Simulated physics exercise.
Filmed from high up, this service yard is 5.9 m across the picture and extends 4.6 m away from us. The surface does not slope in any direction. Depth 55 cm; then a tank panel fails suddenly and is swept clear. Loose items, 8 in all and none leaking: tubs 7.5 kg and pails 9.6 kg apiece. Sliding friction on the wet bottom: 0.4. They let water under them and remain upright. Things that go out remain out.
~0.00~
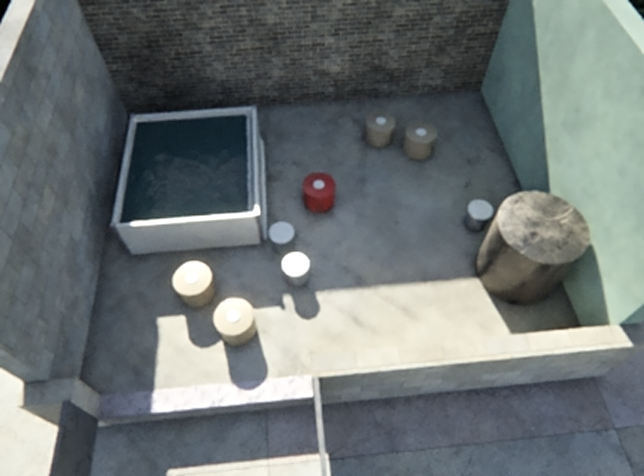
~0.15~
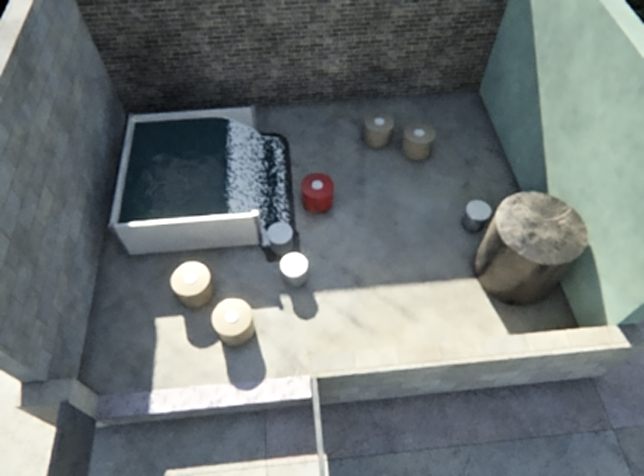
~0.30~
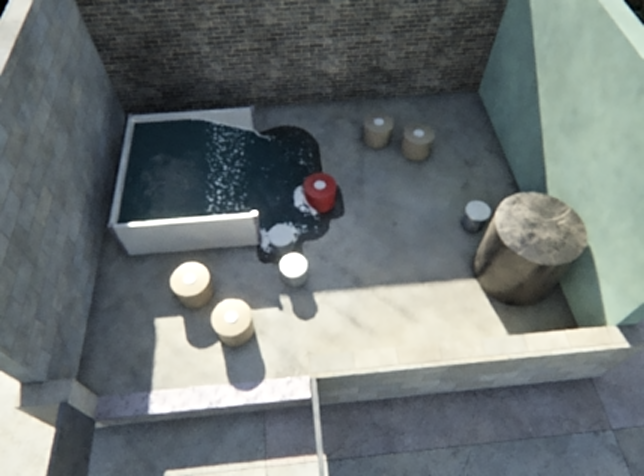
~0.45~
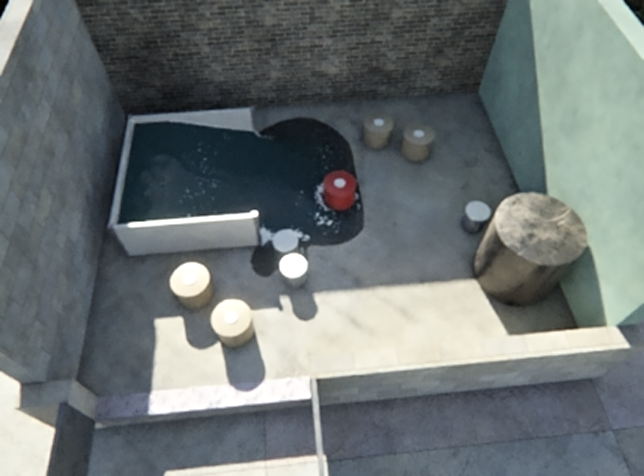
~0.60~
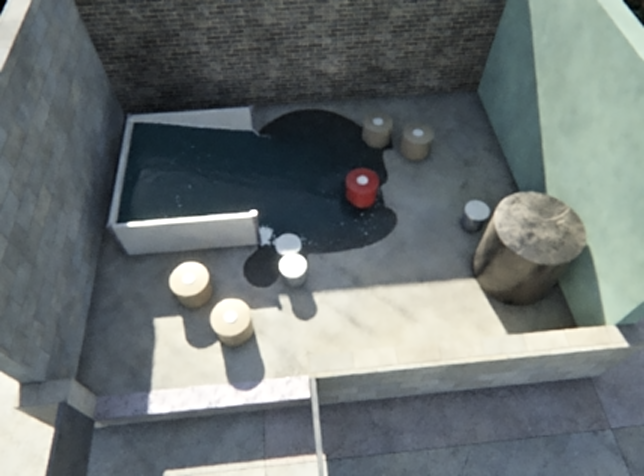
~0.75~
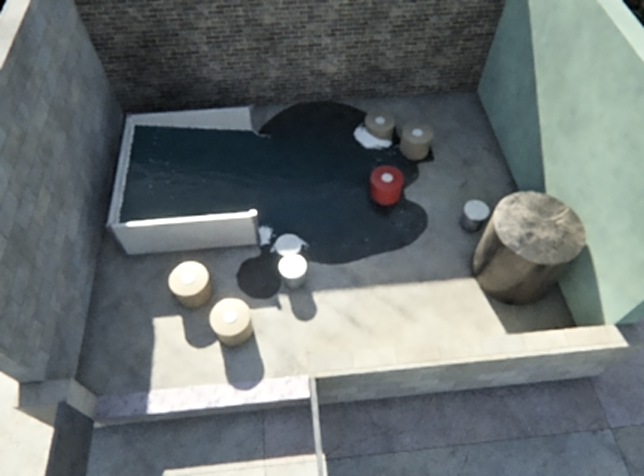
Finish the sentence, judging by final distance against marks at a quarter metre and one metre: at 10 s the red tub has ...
It has gone a long way.
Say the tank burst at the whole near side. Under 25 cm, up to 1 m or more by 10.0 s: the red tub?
The answer: The red tub stays more or less still.
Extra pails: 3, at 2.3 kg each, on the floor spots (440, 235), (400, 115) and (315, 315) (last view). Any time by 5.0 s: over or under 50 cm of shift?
From first to last: Surpasses it, surpasses it, does not reach it.
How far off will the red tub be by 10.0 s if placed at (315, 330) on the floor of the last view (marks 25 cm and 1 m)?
Put there, it wanders off a long way.
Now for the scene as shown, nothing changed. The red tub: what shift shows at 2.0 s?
About 250 cm.
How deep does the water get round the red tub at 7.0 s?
Close to 10 centimetres.
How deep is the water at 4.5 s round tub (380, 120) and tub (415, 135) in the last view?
Around 14 cm and 14 cm.
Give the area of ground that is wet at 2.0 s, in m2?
I'd estimate close to 18 m2.
After 2.0 s the red tub is near (515, 172), 2.7 m from its start, afloat; 0 of 8 are out; 4 afloat.
After 4.5 s the red tub is near (450, 192), 1.8 m from its start, afloat; 0 of 8 are out; 4 afloat.
After 7.0 s the red tub is near (370, 268), 1.5 m from its start, afloat; 0 of 8 are out; 3 afloat.
After 10.0 s the red tub is near (309, 338), 2.2 m from its start, afloat; 0 of 8 are out; 5 afloat.
